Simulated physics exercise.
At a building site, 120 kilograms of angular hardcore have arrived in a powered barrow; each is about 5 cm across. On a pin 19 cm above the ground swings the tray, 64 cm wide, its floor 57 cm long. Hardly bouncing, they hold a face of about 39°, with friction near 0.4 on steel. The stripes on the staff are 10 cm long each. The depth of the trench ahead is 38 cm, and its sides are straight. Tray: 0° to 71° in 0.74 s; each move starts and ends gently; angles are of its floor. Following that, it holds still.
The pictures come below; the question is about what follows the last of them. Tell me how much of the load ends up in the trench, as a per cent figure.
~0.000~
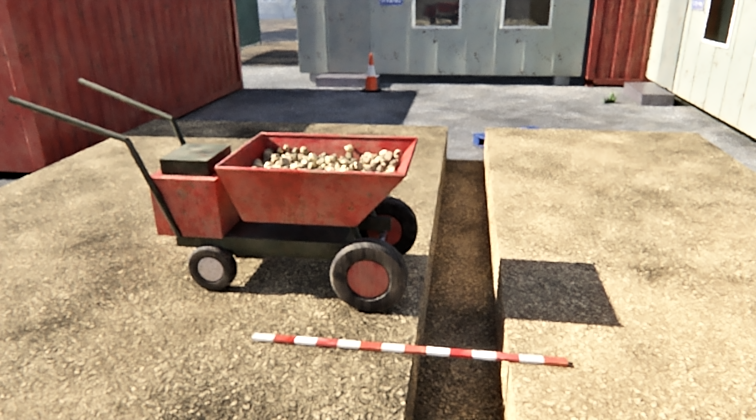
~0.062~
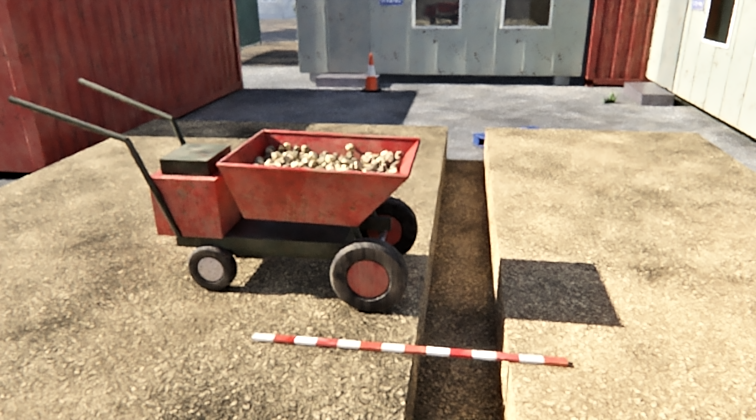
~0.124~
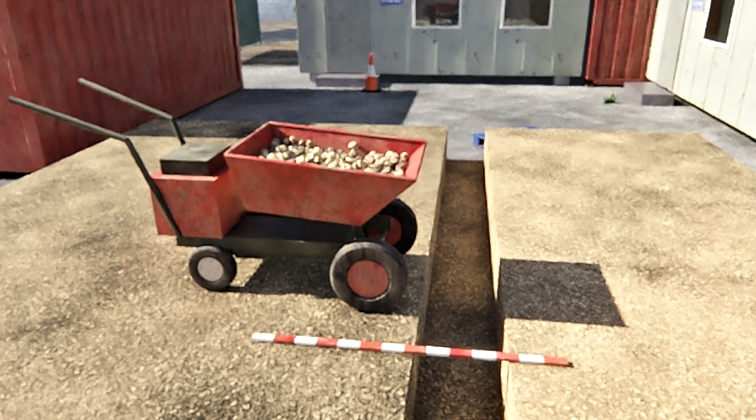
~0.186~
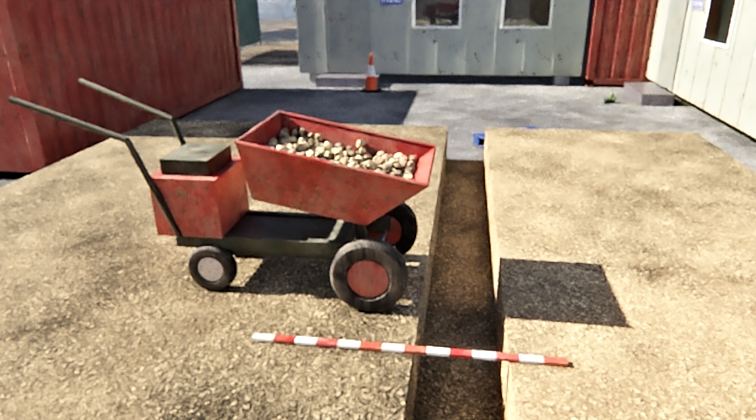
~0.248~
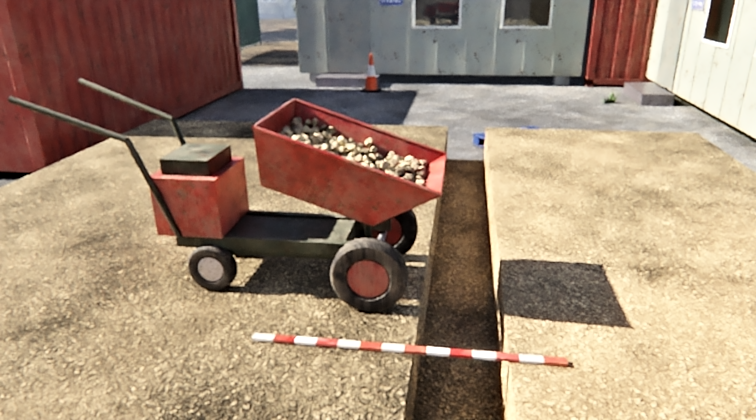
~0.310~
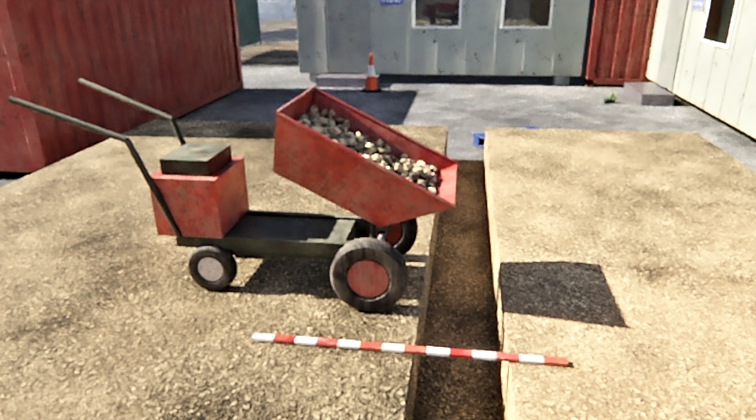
Some 36 per cent ends up in the trench.
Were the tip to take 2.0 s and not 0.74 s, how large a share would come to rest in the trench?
Something close to 60 per cent.
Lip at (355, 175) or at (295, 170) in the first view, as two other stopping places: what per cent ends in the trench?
Roughly 85 percent for the first, and 75 percent for the second.
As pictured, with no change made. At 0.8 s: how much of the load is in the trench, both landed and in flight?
Something like 5 in a hundred.
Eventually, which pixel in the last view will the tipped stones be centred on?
In the last view, about (528, 288).
After 0.6 s the floor is at 59°; 100 % in the tray; the foremost stones are at (470, 229).
After 0.8 s the floor is at 71°; 75 % in the tray, 4 % in the trench, 21 % past the trench; the foremost stones are at (552, 297).
After 1.2 s the floor is at 71°; 22 % in the tray, 10 % in the trench, 68 % past the trench; the foremost stones are at (688, 310).
After 3.1 s the floor is at 71°; 0 % in the tray, 36 % in the trench, 64 % past the trench; the foremost stones are past the picture's edge.
